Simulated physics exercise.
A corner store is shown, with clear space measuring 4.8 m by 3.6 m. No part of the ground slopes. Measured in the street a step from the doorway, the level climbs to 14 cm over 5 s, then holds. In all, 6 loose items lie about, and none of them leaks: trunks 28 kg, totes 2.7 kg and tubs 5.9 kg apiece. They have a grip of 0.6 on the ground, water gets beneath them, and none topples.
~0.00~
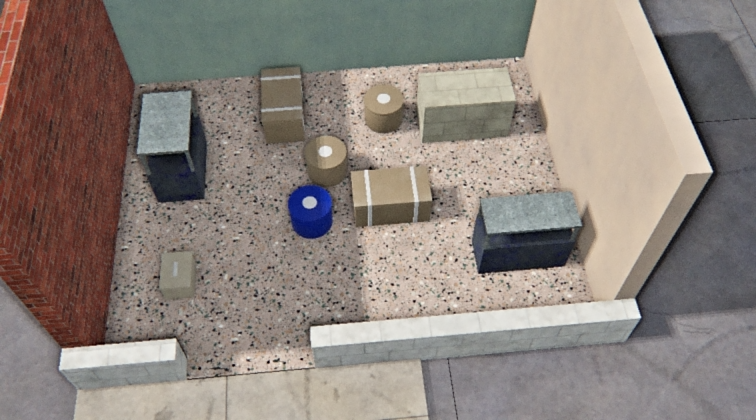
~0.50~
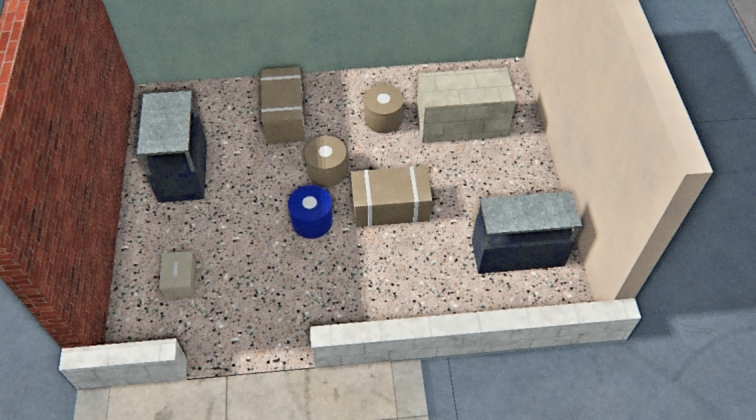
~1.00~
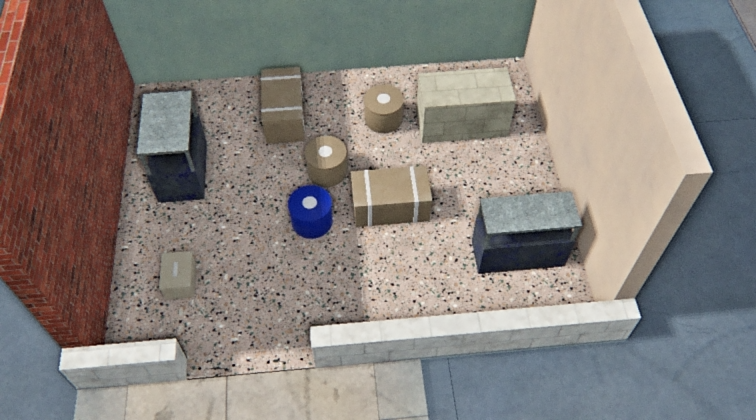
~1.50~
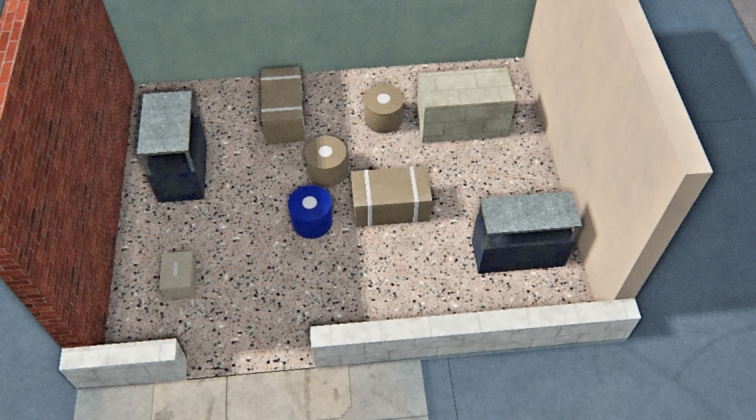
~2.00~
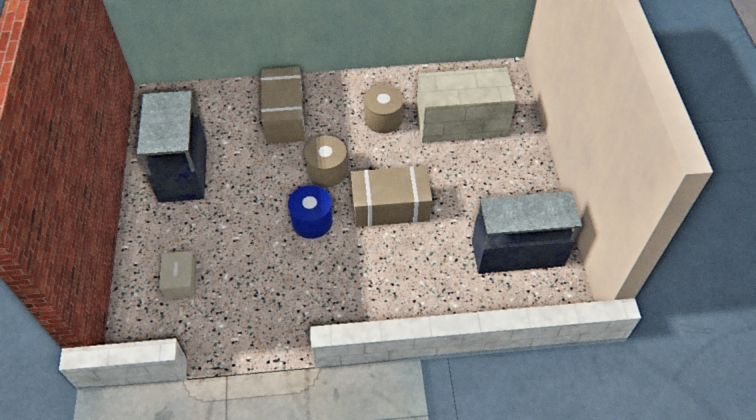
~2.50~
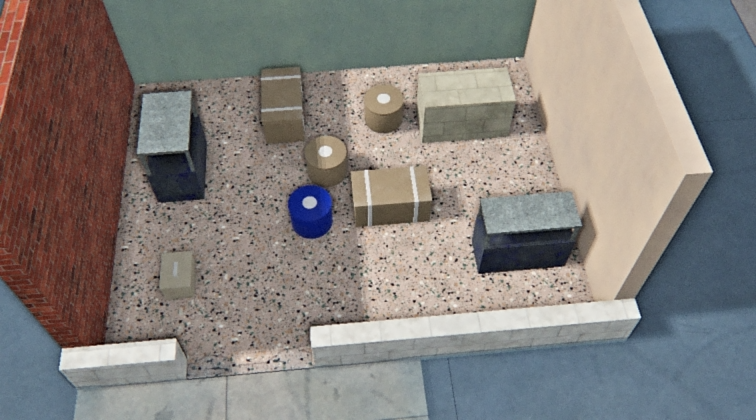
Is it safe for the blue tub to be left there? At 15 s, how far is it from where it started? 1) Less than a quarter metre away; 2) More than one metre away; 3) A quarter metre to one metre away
2, more than one metre away.
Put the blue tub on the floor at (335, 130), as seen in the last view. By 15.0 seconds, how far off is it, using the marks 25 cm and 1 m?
It travels far.
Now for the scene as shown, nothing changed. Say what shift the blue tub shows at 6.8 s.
About 30 cm by then.
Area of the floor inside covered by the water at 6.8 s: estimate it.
The covered patch comes to about 8.5 m2.
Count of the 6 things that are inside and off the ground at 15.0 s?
It comes to 5 of them.
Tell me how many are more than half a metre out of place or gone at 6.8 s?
Tally: 1.
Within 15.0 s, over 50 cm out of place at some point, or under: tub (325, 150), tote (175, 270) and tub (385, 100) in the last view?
Beyond, beyond, beyond.
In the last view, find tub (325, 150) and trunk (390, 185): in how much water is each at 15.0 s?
I'd estimate 8 cm for the first and 4 cm for the second.
After 3.5 s the blue tub is near (310, 203), 0.0 m from its start, aground; 0 afloat.
After 6.8 s the blue tub is near (317, 182), 0.3 m from its start, afloat; 2 afloat.
After 11.0 s the blue tub is near (321, 126), 1.0 m from its start, afloat; 2 afloat.
After 15.0 s the blue tub is near (365, 69), 1.9 m from its start, afloat; 5 afloat.
